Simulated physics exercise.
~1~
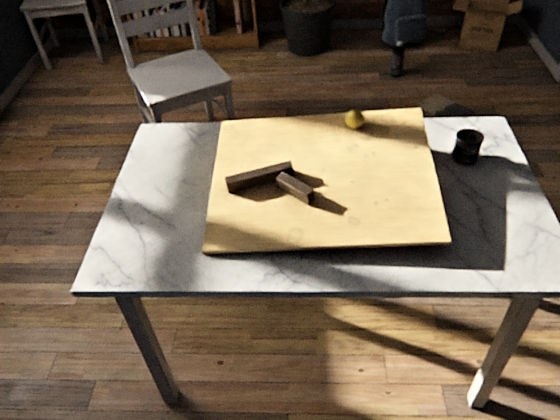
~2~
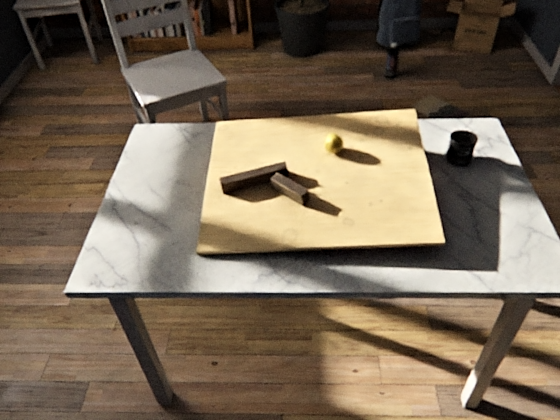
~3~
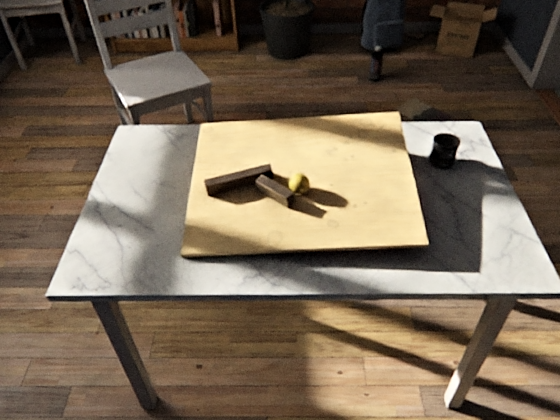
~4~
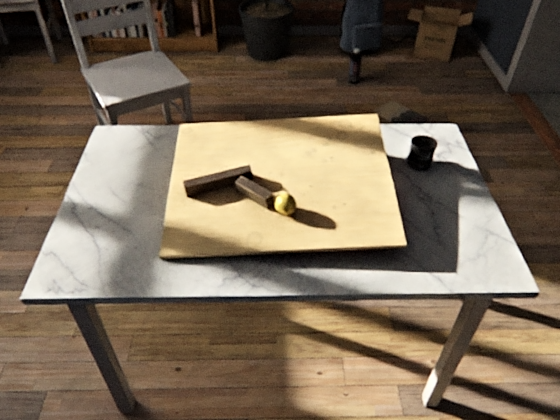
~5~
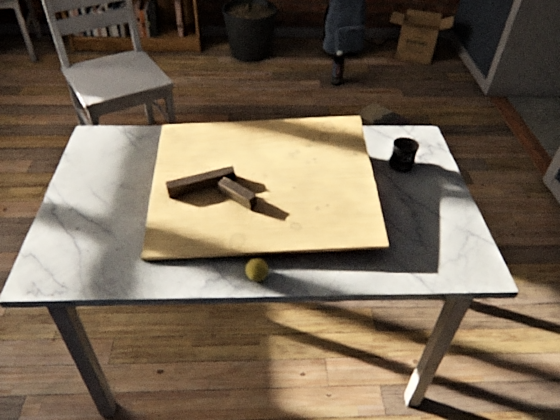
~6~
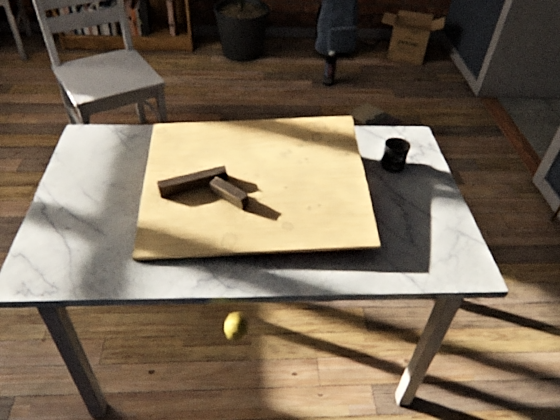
A yellow lemon rolled down a tilted board on a marble-topped table, passed close by the end of two dark blocks, and went off the near edge, dropping past the front of the table while the black tin stayed put.
